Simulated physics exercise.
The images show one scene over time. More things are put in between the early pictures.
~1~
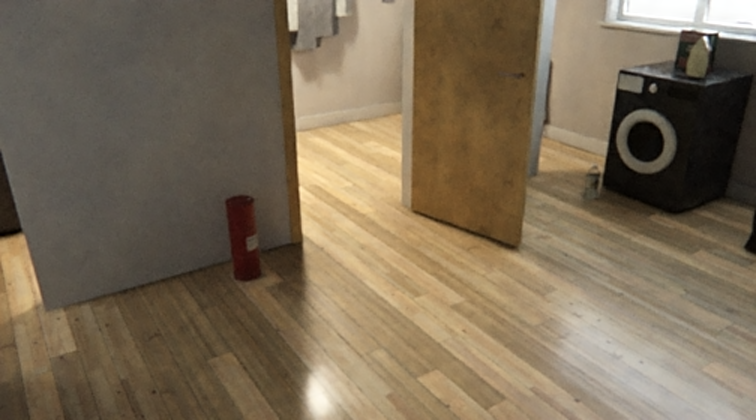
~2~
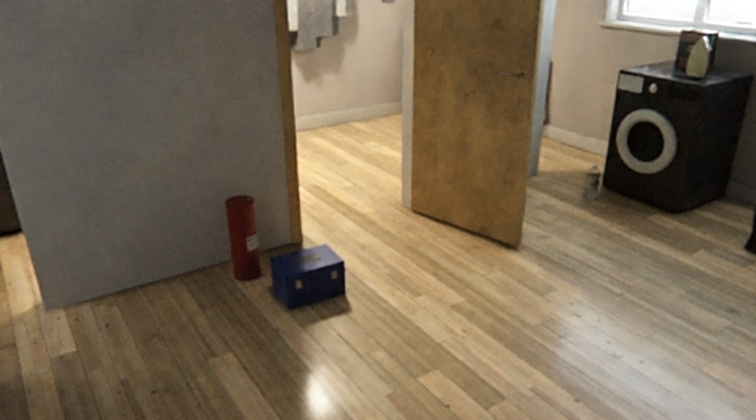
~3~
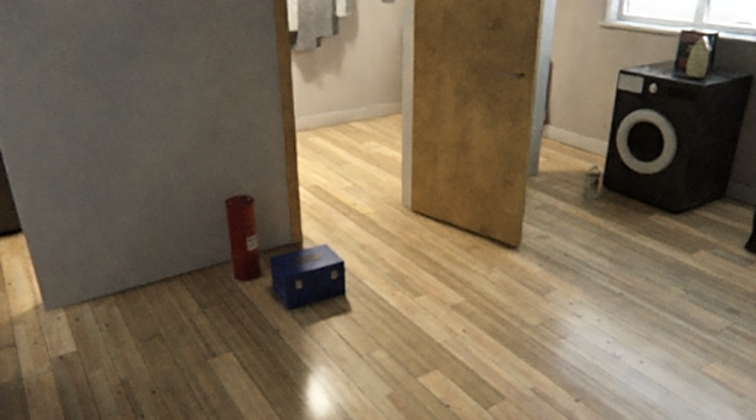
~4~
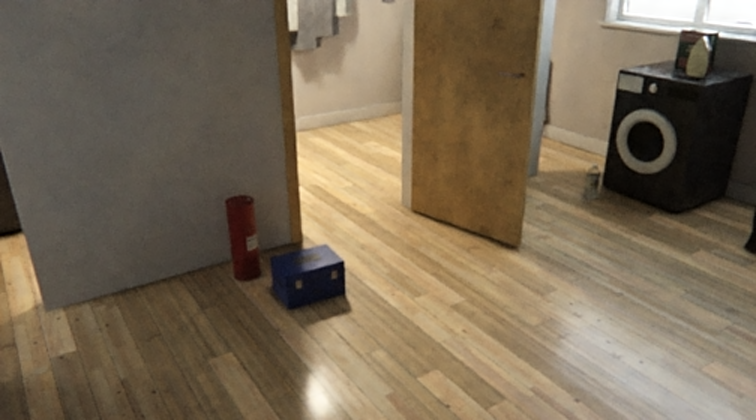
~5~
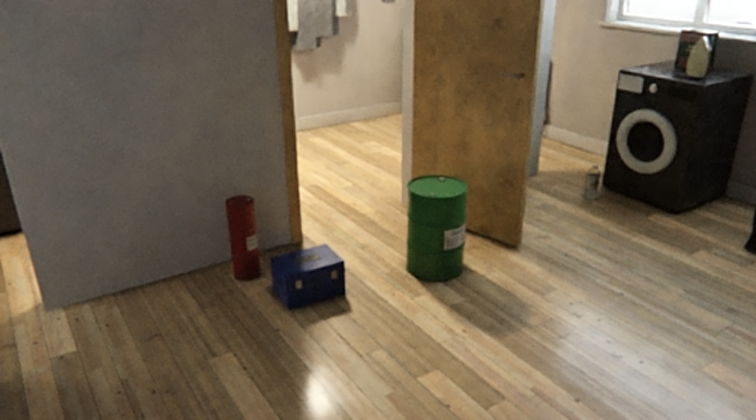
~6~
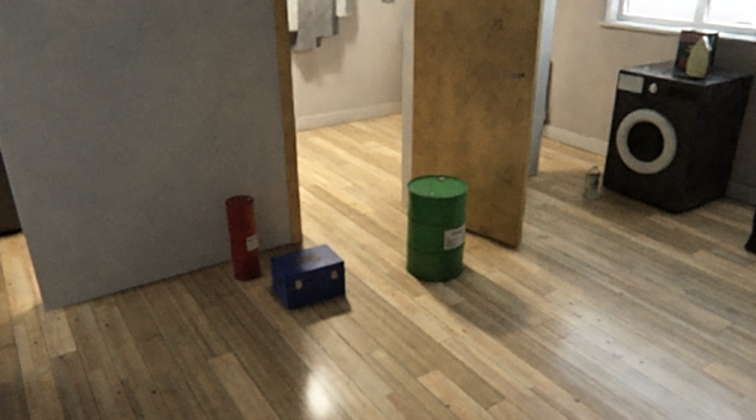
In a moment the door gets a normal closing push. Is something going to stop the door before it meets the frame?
Yes: Okay, the door ends up with a gap before the frame.
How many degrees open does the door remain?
It comes to about 75°.
Then, 0.40 s past the last view, door 96° open.
Then, 0.60 s past the last view, door 86° open.
Then, 0.80 s past the last view, door 76° open.
Finally, door 75° open; all 3 still in place. Final places as the last picture's camera would see them, green drum near (433, 228).
